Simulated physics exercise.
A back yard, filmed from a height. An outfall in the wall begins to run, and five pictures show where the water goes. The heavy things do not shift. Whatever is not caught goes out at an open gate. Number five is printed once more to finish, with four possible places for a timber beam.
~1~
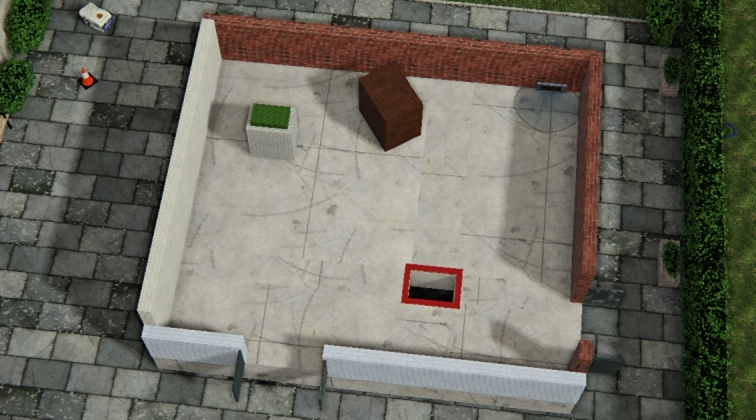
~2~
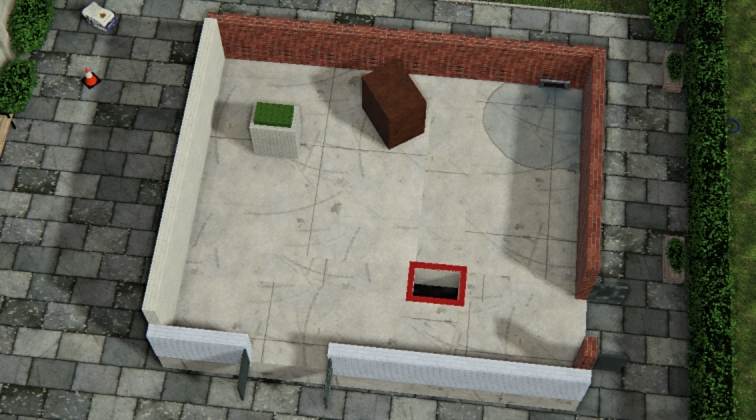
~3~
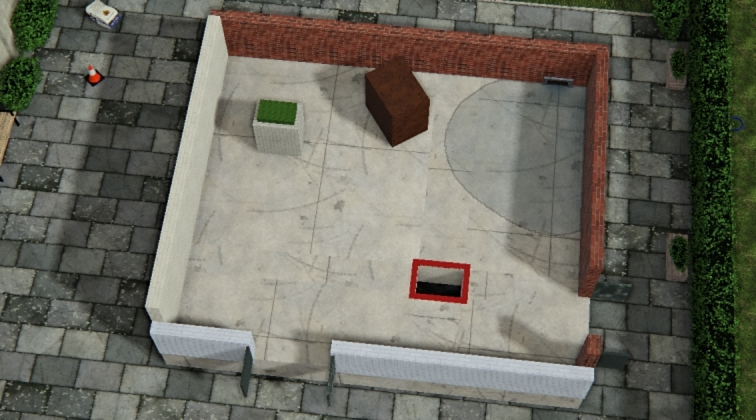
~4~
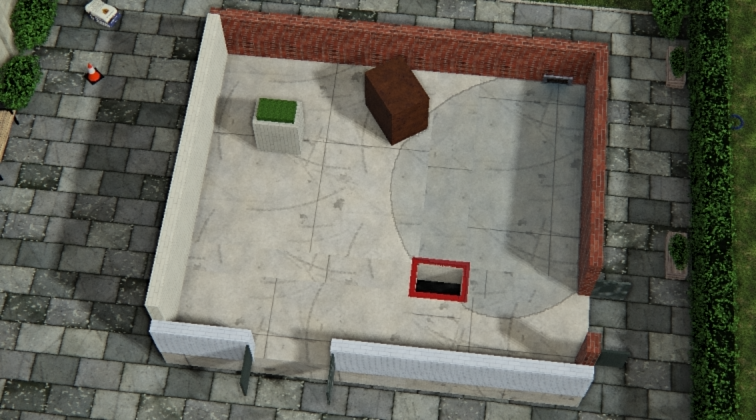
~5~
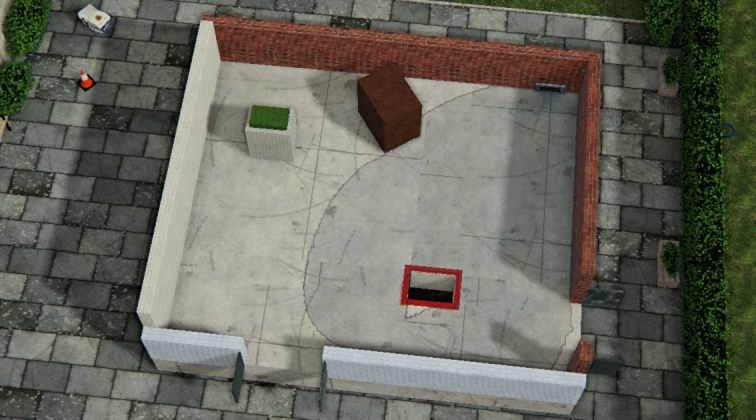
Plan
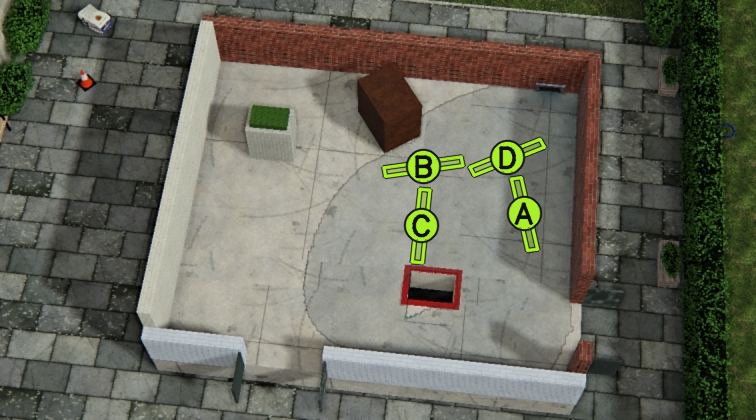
Water spread in a widening round sheet from the top right corner of a walled yard, passing the brown block and surrounding the red-edged opening in the floor until it covered about half the ground.
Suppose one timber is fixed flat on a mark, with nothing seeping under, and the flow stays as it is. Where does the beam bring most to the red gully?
Position C does it best.
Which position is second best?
B.
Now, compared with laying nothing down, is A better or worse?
Worse.
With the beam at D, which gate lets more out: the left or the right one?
The left gate.
On the marked copy, A from (516, 178) to (532, 249); B from (384, 172) to (461, 161); C from (417, 262) to (424, 189); D from (472, 171) to (542, 143).
If A is chosen, about 17 % of the stream runs into the red gully, about 80 % out by the gates.
If B is chosen, about 32 % of the stream runs into the red gully, about 66 % out by the gates.
If C is chosen, about 50 % of the stream runs into the red gully, about 47 % out by the gates.
If D is chosen, about 19 % of the stream runs into the red gully, about 79 % out by the gates.
